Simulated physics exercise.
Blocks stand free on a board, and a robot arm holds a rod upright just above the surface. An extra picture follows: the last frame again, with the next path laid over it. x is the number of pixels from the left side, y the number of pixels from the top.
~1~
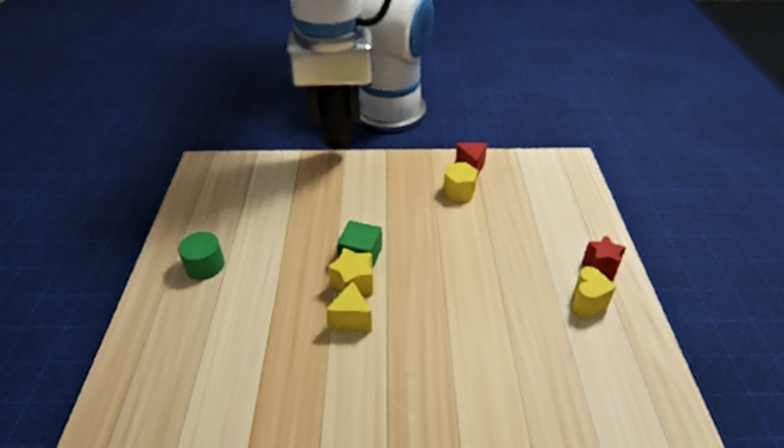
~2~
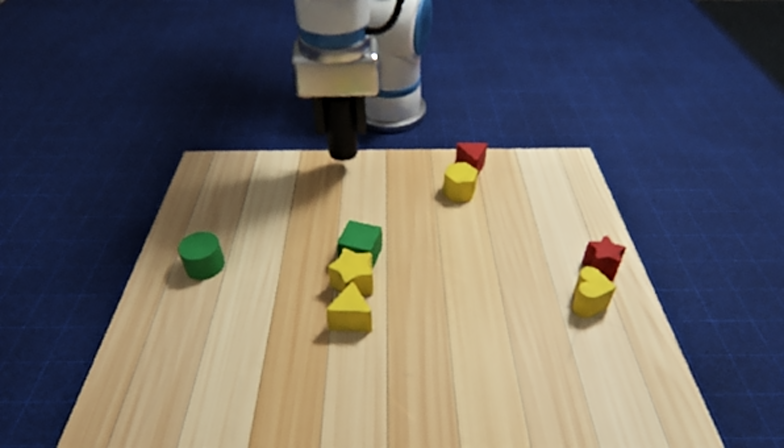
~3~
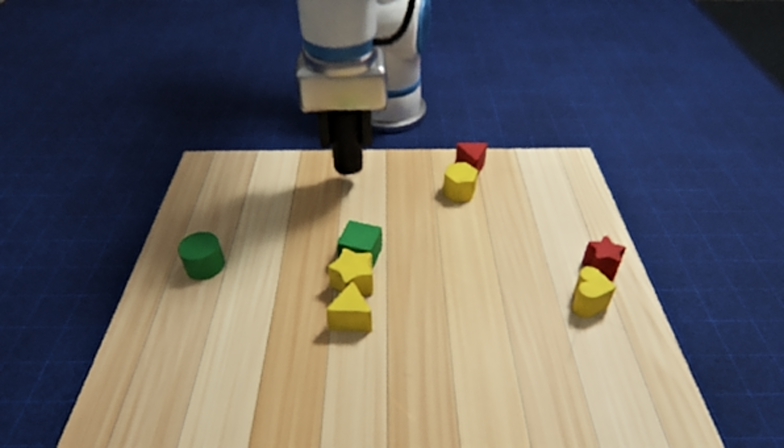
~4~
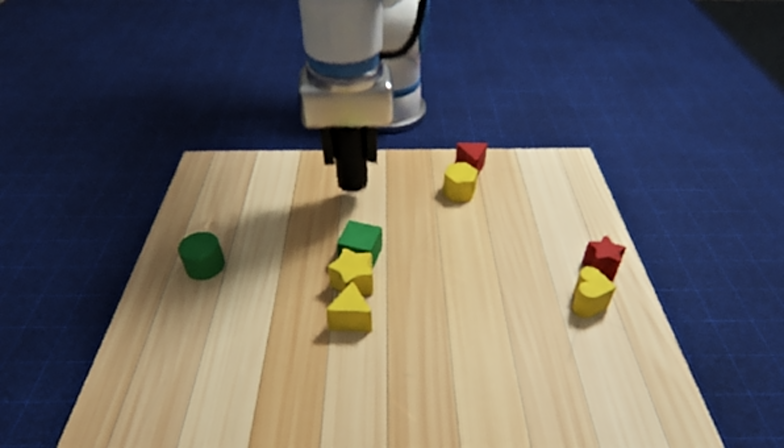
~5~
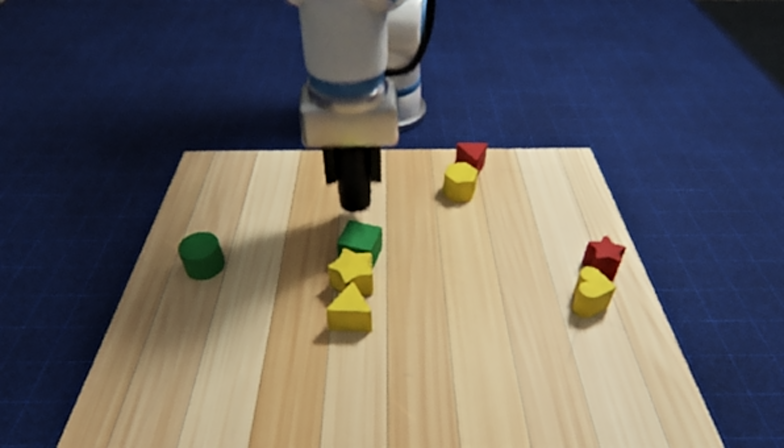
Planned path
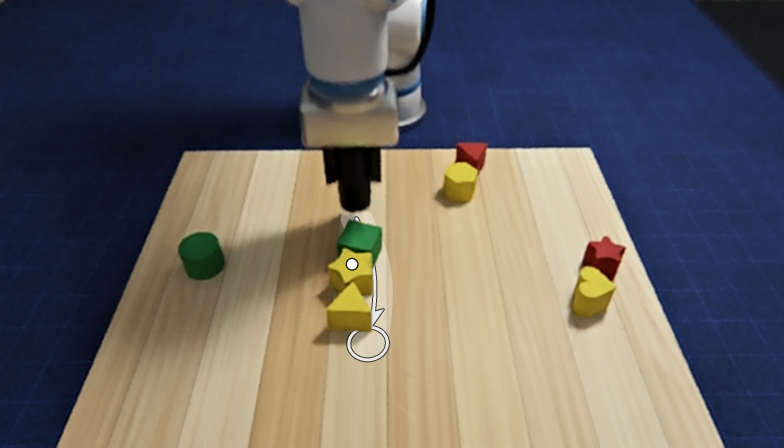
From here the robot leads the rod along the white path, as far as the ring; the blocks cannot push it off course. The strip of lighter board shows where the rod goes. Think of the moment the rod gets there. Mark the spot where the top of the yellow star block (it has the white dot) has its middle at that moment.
I expect it at (326, 395).
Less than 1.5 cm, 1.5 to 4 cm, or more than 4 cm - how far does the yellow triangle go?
More than 4 cm.
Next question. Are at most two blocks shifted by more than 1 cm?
That would be a no.
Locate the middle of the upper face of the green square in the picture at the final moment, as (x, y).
It will likely be found at (354, 360).
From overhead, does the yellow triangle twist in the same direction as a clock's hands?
I believe so.
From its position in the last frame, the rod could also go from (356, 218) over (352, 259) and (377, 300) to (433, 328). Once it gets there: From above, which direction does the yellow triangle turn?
From overhead, the rotation is clockwise.
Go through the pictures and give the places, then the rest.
The first picture shows rod tip (338, 142); block tops, yellow triangle (350, 301); yellow star block (352, 264); green square (360, 235).
The second picture shows rod (343, 154); blocks unchanged.
The third picture shows rod (349, 167); blocks unchanged.
The fourth picture shows rod (353, 184); blocks unchanged.
The fifth picture shows rod (355, 204); yellow triangle (350, 301); yellow star block (352, 264); green square (360, 235).
Path on the board, from (356, 218) through (370, 253) and (375, 295) to (368, 343); the dot is on the yellow star block.
On the path given first. One third of the way, rod (370, 239); yellow triangle (347, 321), turned 15° clockwise; yellow star block (351, 289); green square (364, 260).
Two thirds of the way, rod (374, 281); yellow triangle (332, 372), turned 40° clockwise; yellow star block (344, 338), turned 15° clockwise; green square (365, 306).
At the end, rod (367, 329); yellow triangle (308, 434), turned 50° clockwise; yellow star block (326, 395), turned 20° clockwise; green square (354, 360), turned 20° clockwise.
